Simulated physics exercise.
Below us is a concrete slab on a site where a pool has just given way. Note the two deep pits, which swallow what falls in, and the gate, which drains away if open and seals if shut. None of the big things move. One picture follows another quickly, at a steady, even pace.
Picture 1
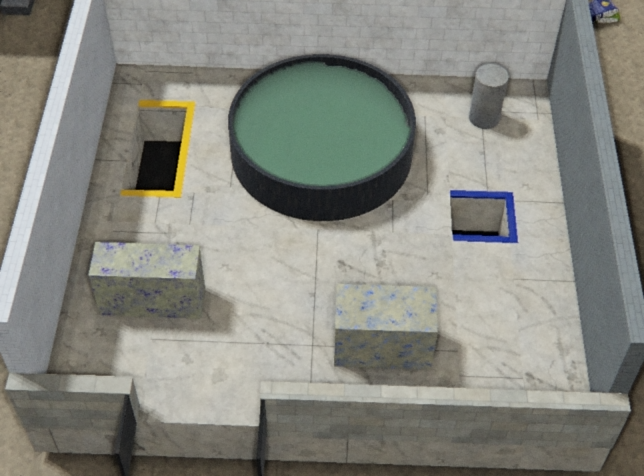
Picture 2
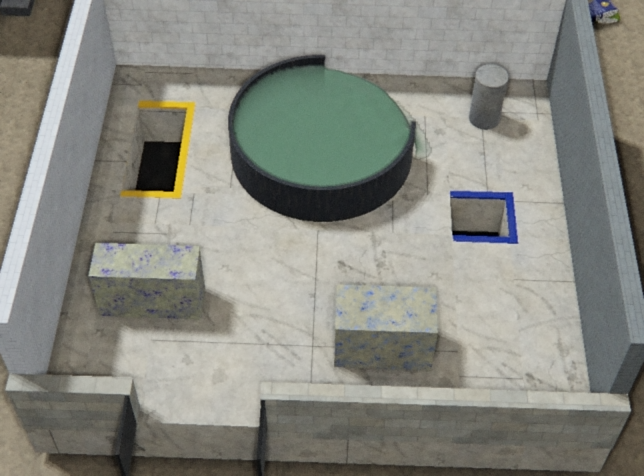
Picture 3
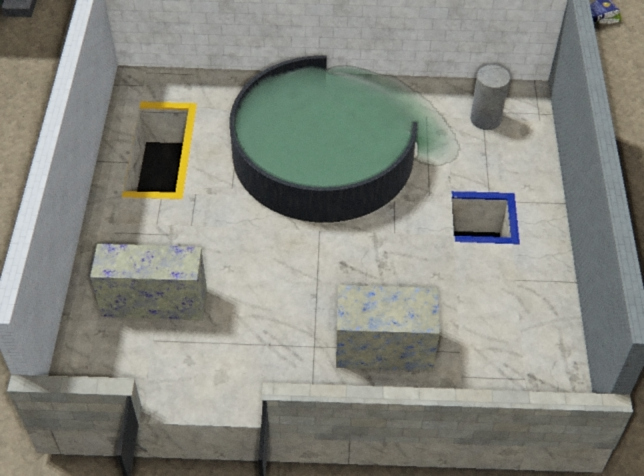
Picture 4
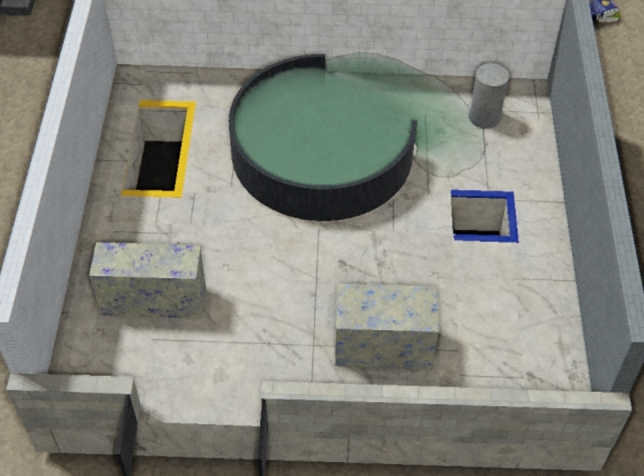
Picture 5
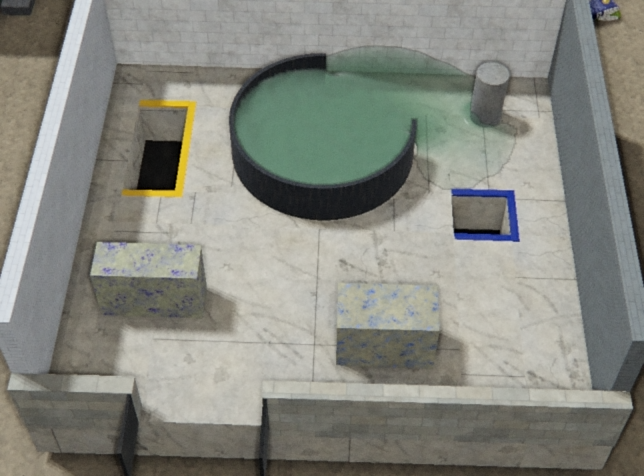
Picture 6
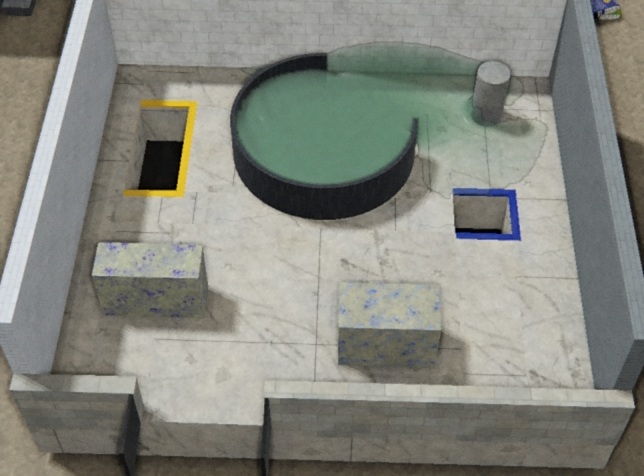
On a walled concrete slab with two square-edged pits, two speckled blocks and a gray cylinder, a round tank of green water stands whole. A section of its far right wall disappears, and water pours out through the gap, spreading in a thin sheet across the floor and around the cylinder.
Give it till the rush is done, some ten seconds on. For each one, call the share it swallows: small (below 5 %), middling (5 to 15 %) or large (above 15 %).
Calls: Gate - small; blue pit - large; yellow pit - middling.
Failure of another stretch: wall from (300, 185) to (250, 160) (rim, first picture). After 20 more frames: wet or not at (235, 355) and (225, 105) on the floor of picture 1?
Result, point by point: Inundated; unwetted.
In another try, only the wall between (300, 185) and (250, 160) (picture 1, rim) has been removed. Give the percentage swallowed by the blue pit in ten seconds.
Share recorded - blue: 0 %.
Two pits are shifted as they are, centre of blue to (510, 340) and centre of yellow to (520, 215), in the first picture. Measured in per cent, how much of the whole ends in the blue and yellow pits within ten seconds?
The blue pit receives 4 per cent and the yellow pit 55 per cent.
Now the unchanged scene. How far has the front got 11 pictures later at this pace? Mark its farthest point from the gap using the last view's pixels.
Best guess: Near (118, 67).
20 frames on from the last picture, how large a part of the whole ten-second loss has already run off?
Log: Around 25 %, estimated.
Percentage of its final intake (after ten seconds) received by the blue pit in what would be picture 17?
Approximately 0 per cent.
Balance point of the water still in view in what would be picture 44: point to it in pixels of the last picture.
The spot I would choose is (396, 198).
A moment on, water covers 20 % of the floor; the gate 0 %, the blue pit 0 %, the yellow pit 0 %.
Next, water covers 25 % of the floor; the gate 0 %, the blue pit 1 %, the yellow pit 0 %.
Then, water covers 45 % of the floor; the gate 0 %, the blue pit 8 %, the yellow pit 1 %.
Later, water covers 65 % of the floor; the gate 0 %, the blue pit 19 %, the yellow pit 4 %.
In the end, water covers 90 % of the floor; the gate 2 %, the blue pit 29 %, the yellow pit 8 %.
